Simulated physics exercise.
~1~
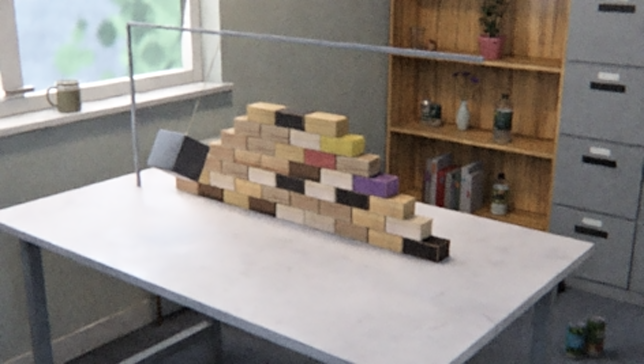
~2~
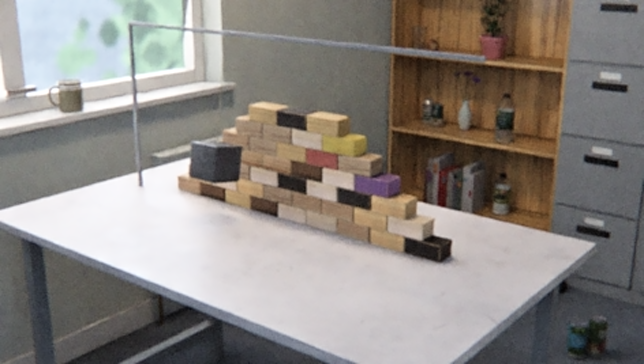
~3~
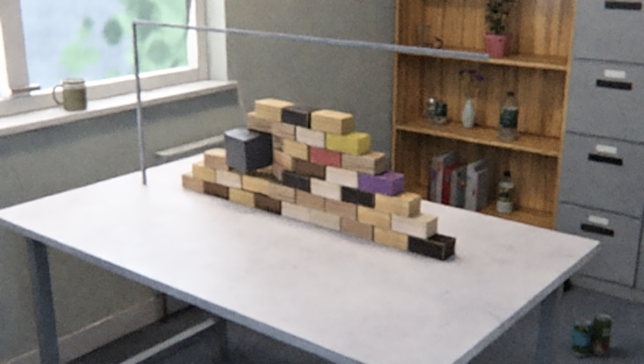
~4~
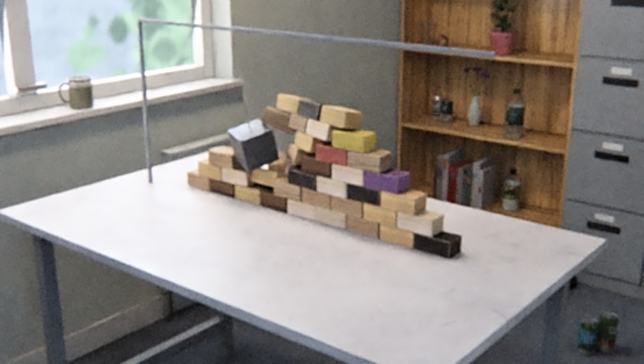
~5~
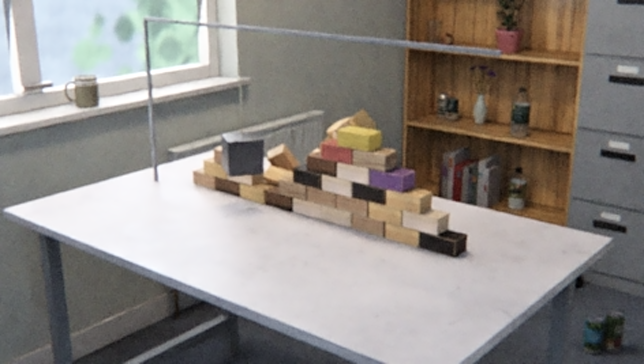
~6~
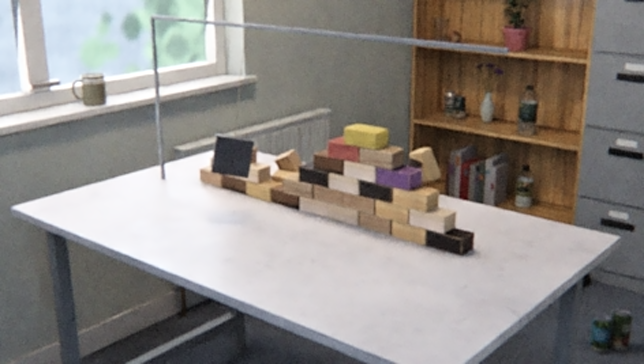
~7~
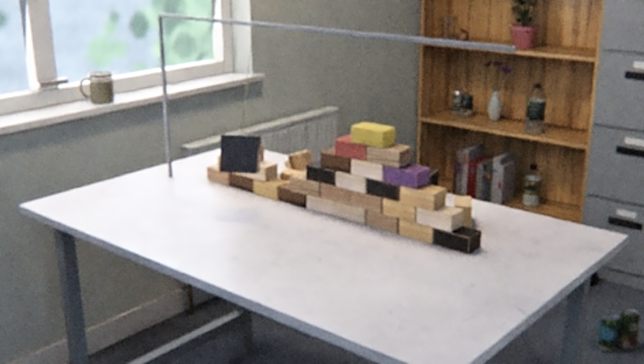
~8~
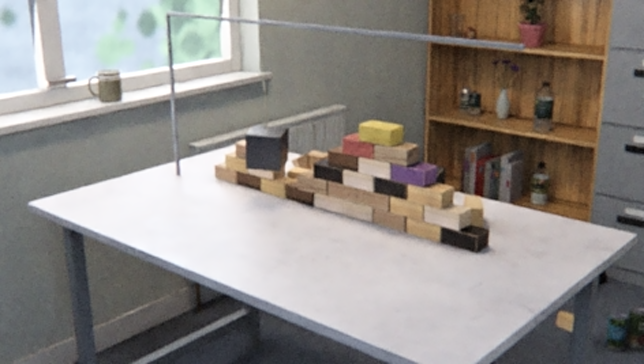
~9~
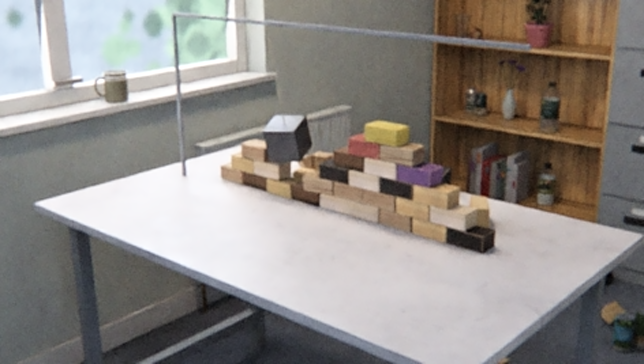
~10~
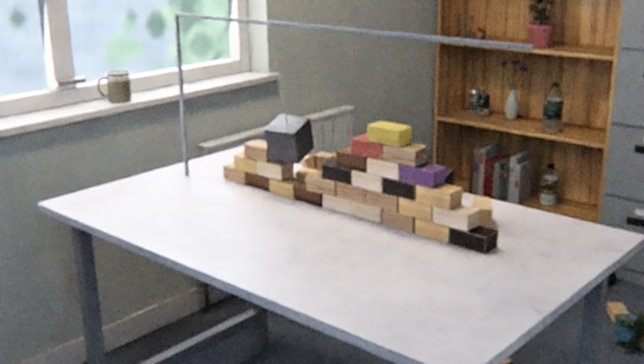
To begin with, a dark cube sits at the left end of a stepped wall of wooden blocks on a white table, beneath a thin metal frame. The cube moves right and pushes into the wall's left side, tilting as it goes. The upper left blocks shift and topple, and the top of the wall collapses, with some pieces falling behind. The cube then swings back left over the lowered rows before drifting right again, tilting once more. At the end, it hangs tilted above the broken left part, while the yellow, red and purple blocks remain in place.
